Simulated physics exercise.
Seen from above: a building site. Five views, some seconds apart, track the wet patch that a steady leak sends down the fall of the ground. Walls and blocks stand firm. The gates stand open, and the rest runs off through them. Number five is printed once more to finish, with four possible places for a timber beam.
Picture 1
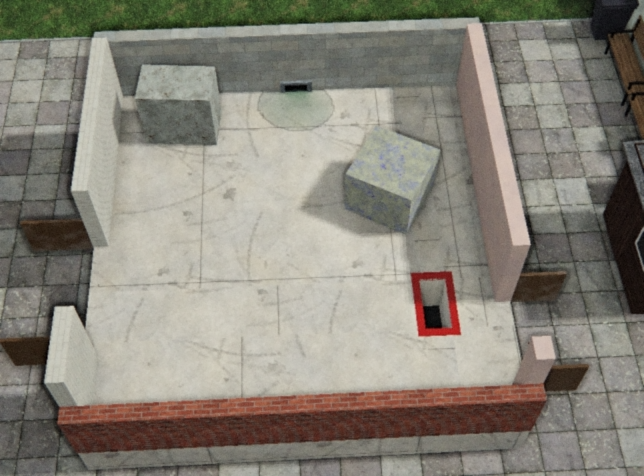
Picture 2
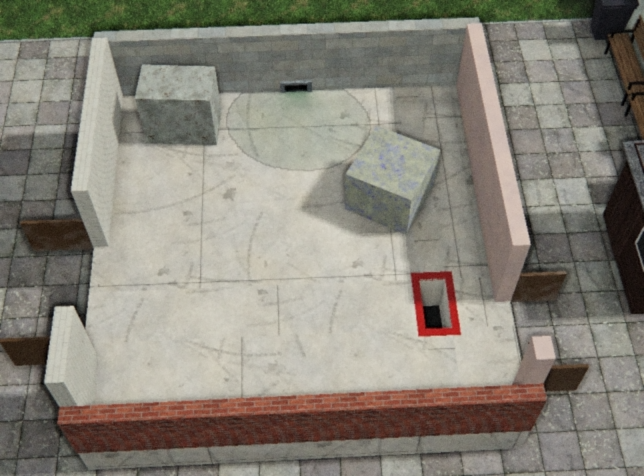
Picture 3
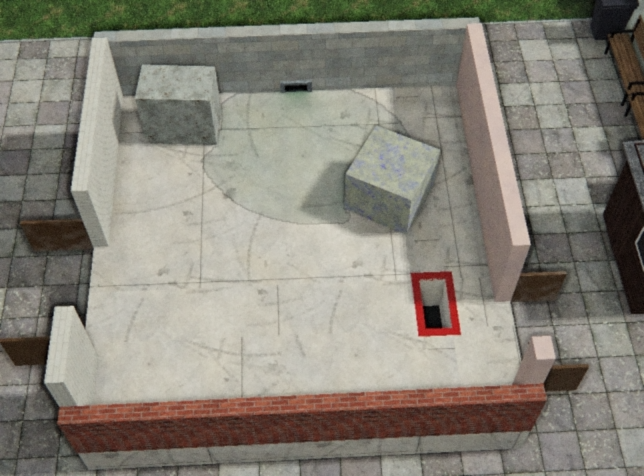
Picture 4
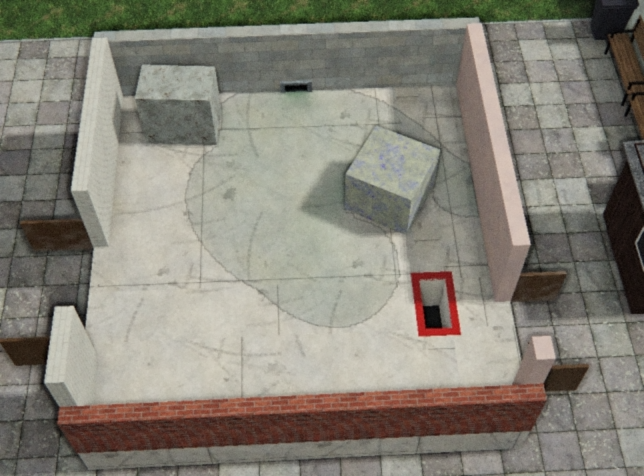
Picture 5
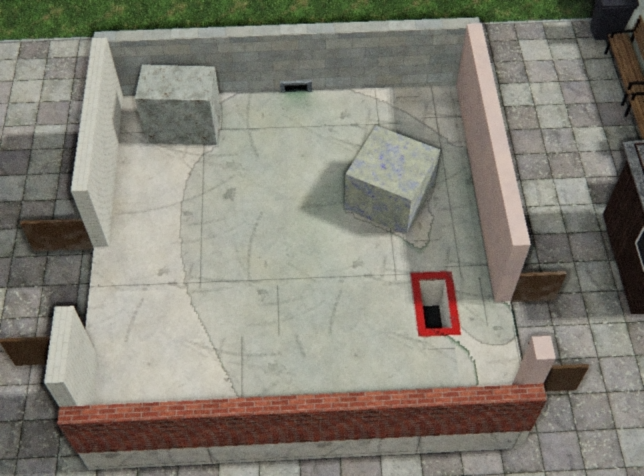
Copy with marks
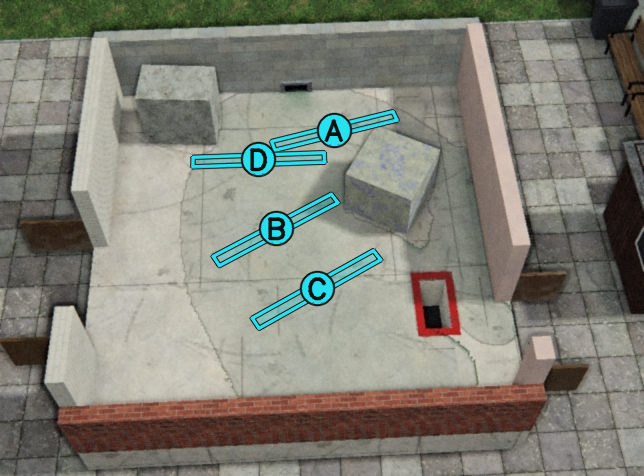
The video shows a walled concrete yard from above as a thin sheet of water spreads from an opening in the back wall, widening across the floor past two stone blocks and reaching the red-edged drain pit near the front.
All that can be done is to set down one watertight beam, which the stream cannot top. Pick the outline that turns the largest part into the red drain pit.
Choose D.
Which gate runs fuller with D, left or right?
The right gate.
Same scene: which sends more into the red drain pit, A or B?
The answer is A.
In cyan, A from (273, 145) to (394, 115); B from (216, 260) to (334, 198); C from (255, 323) to (377, 255); D from (192, 162) to (324, 157).
With A, about 28 % of the stream goes into the red drain pit, about 72 % out by the gates.
With B, about 22 % of the stream goes into the red drain pit, about 78 % out by the gates.
With C, about 26 % of the stream goes into the red drain pit, about 74 % out by the gates.
With D, about 36 % of the stream goes into the red drain pit, about 63 % out by the gates.
